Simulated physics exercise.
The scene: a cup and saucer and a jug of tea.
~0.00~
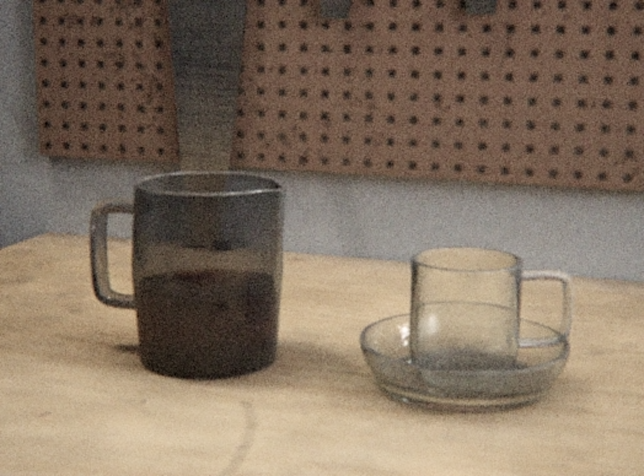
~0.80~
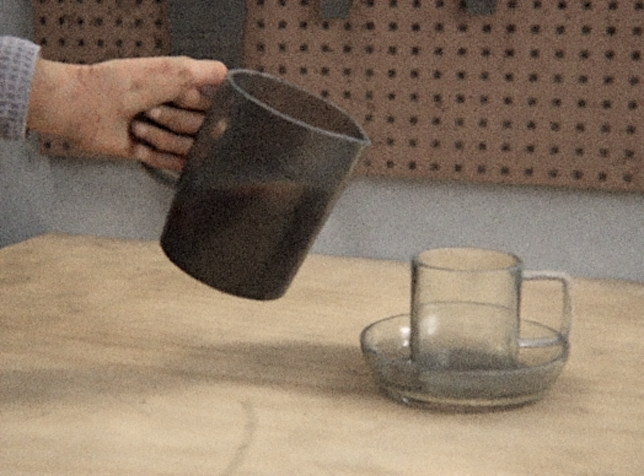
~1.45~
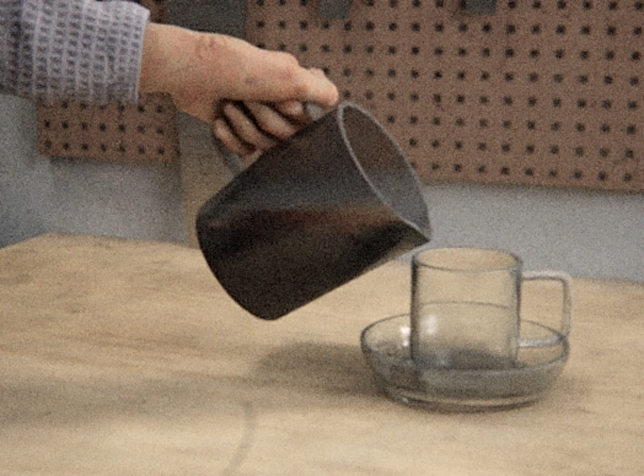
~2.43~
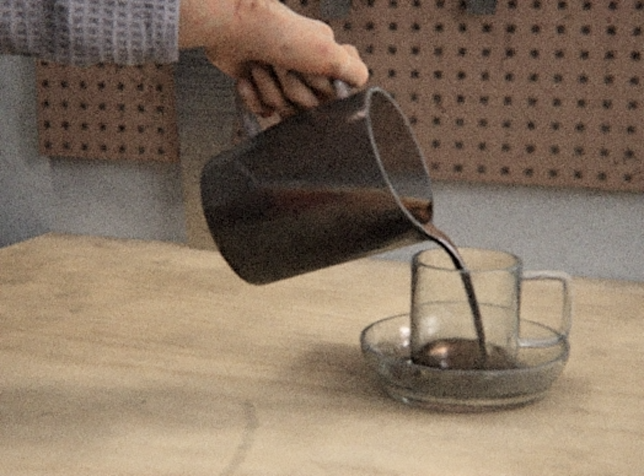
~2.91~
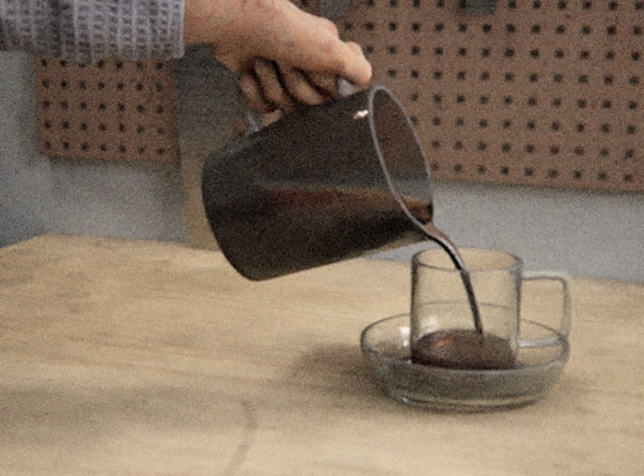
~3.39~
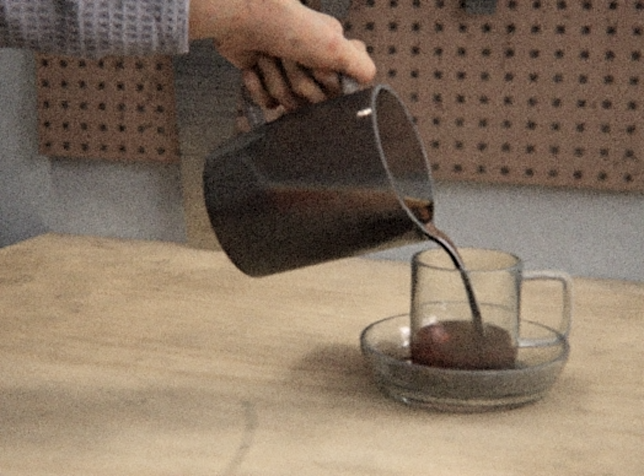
A hand lifted a dark jug of tea off the wooden table, tilted it to the right over a clear glass cup on a saucer, and poured a thin stream that partly filled the cup.
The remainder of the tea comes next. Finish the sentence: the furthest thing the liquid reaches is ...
The furthest thing reached is the saucer.
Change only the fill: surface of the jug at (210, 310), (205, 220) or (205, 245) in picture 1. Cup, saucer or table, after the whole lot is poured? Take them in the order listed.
As listed: No farther than the cup, floods the top, past the saucer.
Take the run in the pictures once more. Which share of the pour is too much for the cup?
About 25 %.
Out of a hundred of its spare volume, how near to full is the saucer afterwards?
I'd put it at about 50 per cent.
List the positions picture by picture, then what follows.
Nothing is moving yet; jug (207, 267) about a third full; cup (465, 313) empty; saucer (441, 378) dry, in the first picture.
The jug is picked up; jug (261, 182) tipped 25° with all of its load; cup (465, 313) empty, in the second picture.
The jug leans over the cup; jug (315, 213) tipped 55° with all of its load; cup (465, 313) empty, in the third picture.
The tea is flowing; jug (322, 188) tipped 65° with nearly all of its load; cup nearly empty, surface at (463, 356), in the fourth picture.
The tea is flowing; jug (323, 186) tipped 70° with nearly all of its load; cup (465, 313) about a quarter full, in the fifth picture.
The tea is flowing; jug (324, 183) tipped 70° with about three quarters of its load; cup about a quarter full, surface at (464, 338); saucer (441, 378) dry, in the sixth picture.
By 6.6 s, the cup is about three quarters full; the saucer is dry.
By 9.1 s, the cup is full to the brim; the saucer is wet, with room to spare.
By 11.6 s, the cup is full to the brim; the saucer is wet, with room to spare.
